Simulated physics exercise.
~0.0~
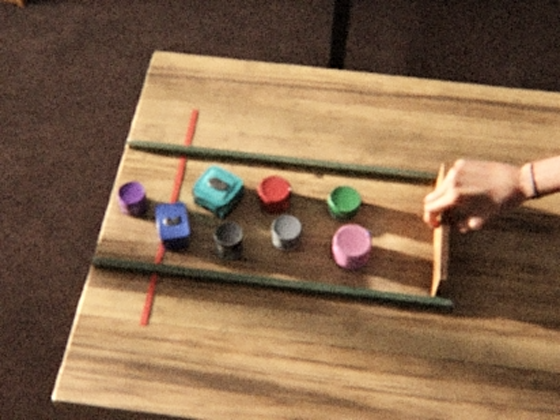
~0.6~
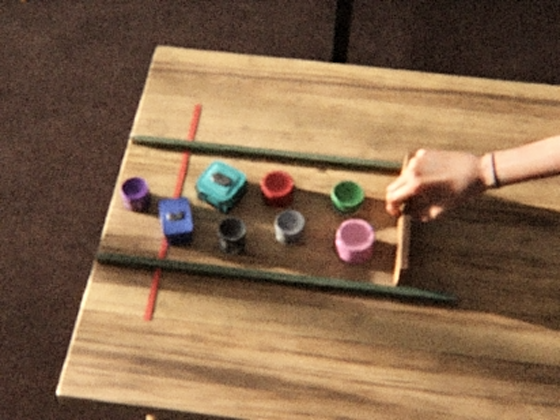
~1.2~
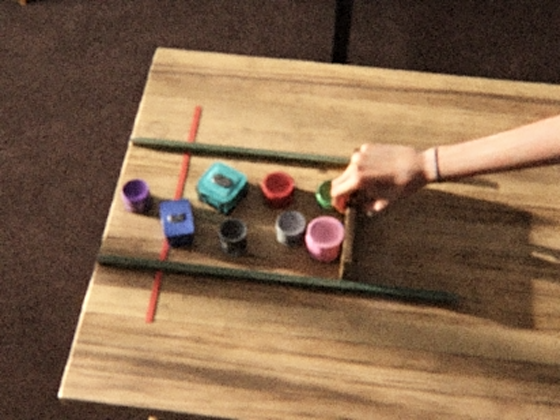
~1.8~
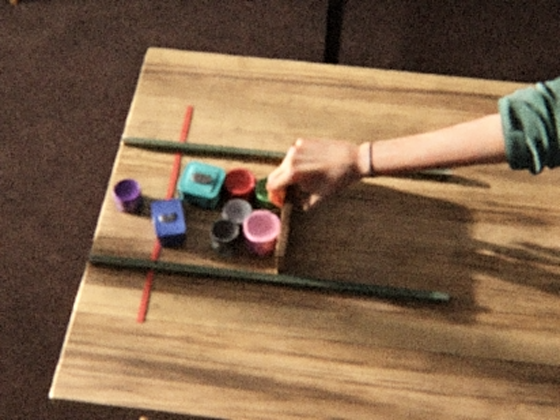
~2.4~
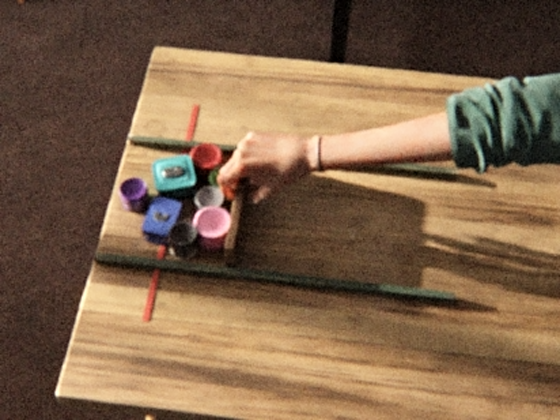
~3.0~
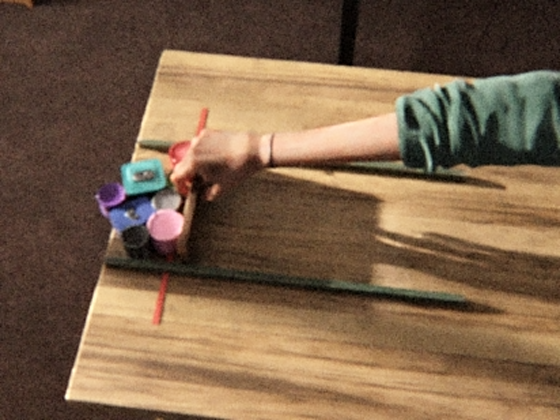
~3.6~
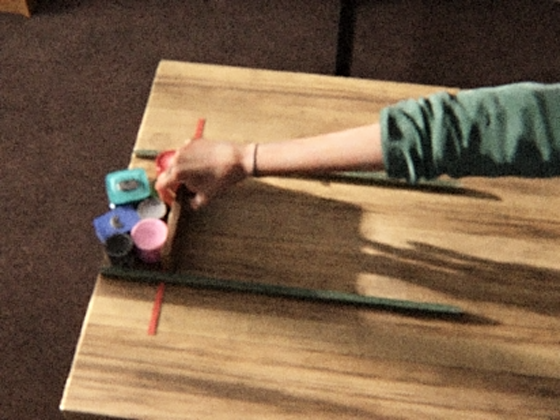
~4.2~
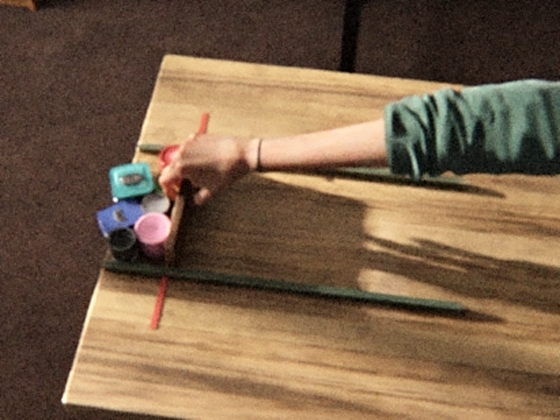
At first, a hand holds an upright wooden board at the right of a channel between two dark green strips on a table, with small colourful pots and cases scattered to its left. The hand slides the board left, and it reaches the pink and green pots. As it continues, the pots bunch together and the turquoise case shifts, then the blue case and the purple tub are pushed toward the table's left end. The purple tub goes over the edge and out of sight. Finally, the board stops near the red tape, with the remaining things crowded at the edge.
